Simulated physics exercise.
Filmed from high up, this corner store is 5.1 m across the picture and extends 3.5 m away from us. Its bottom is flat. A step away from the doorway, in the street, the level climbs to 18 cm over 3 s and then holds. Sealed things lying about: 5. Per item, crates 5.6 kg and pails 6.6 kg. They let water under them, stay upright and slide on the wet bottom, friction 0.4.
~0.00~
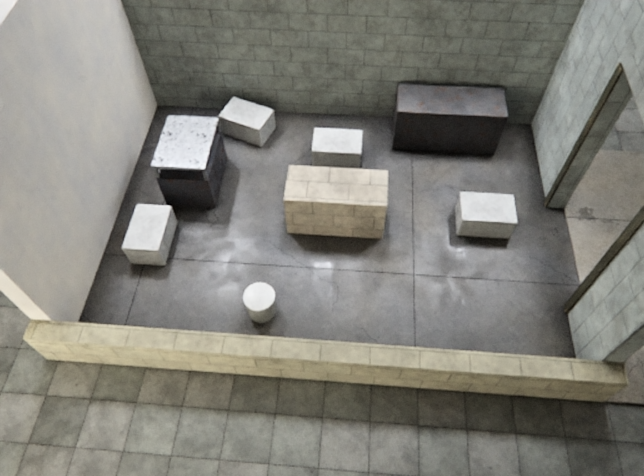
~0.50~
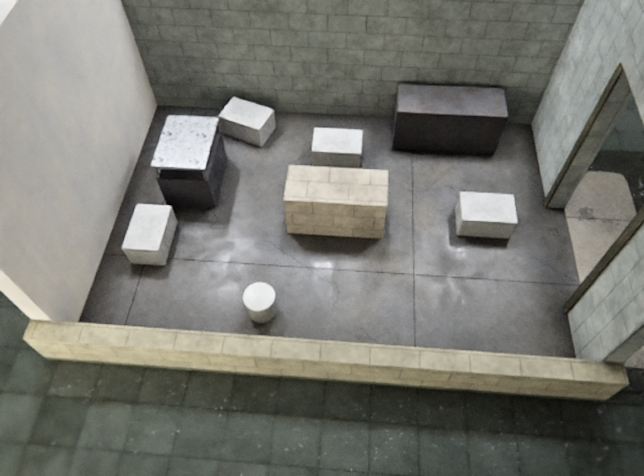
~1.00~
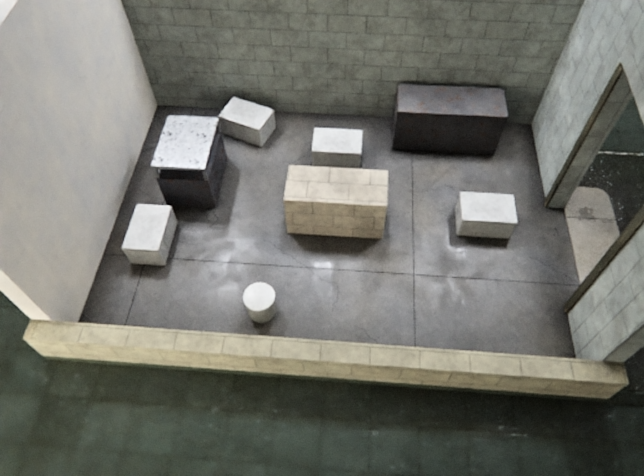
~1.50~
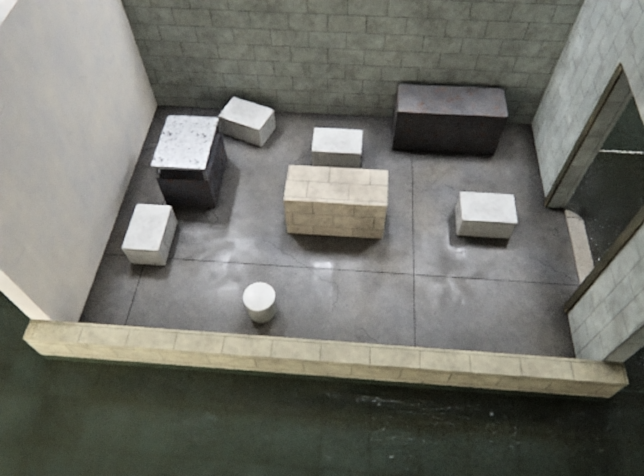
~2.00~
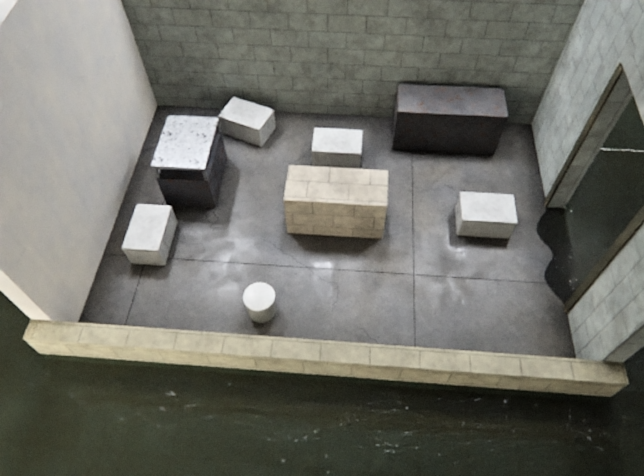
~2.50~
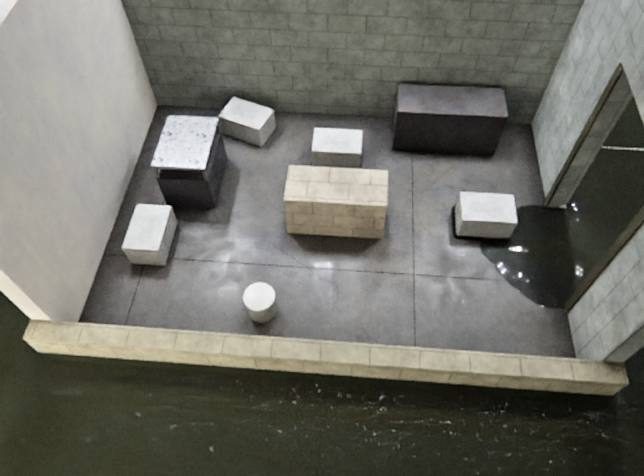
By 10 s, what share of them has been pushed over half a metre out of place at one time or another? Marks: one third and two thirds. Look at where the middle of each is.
Expect a high share, two thirds upward.
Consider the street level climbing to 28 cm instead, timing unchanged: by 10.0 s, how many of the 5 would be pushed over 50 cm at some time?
I count 5 of them in that case.
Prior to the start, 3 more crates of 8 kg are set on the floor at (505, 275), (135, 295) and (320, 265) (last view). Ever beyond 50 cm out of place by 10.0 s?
Sequence: Above the line / below the line / above the line.
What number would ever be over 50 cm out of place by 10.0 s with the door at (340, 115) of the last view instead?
So the tally would be 3.
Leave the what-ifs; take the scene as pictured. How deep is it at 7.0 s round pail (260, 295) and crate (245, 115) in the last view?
Some 4 cm at the first, some 3 cm at the second.
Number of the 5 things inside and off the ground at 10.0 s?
Total: 5.
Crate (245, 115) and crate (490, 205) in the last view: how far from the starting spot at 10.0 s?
100 cm and 300 cm respectively.
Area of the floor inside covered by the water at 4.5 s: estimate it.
Near 7.5 m2 in all.
After 3.5 s 0 of 5 are over 50 cm from their spots; 0 afloat.
After 4.5 s 1 of 5 are over 50 cm from their spots; 1 afloat.
After 7.0 s 3 of 5 are over 50 cm from their spots; 3 afloat.
After 10.0 s 5 of 5 are over 50 cm from their spots, and 5 have been at some point; 5 afloat.
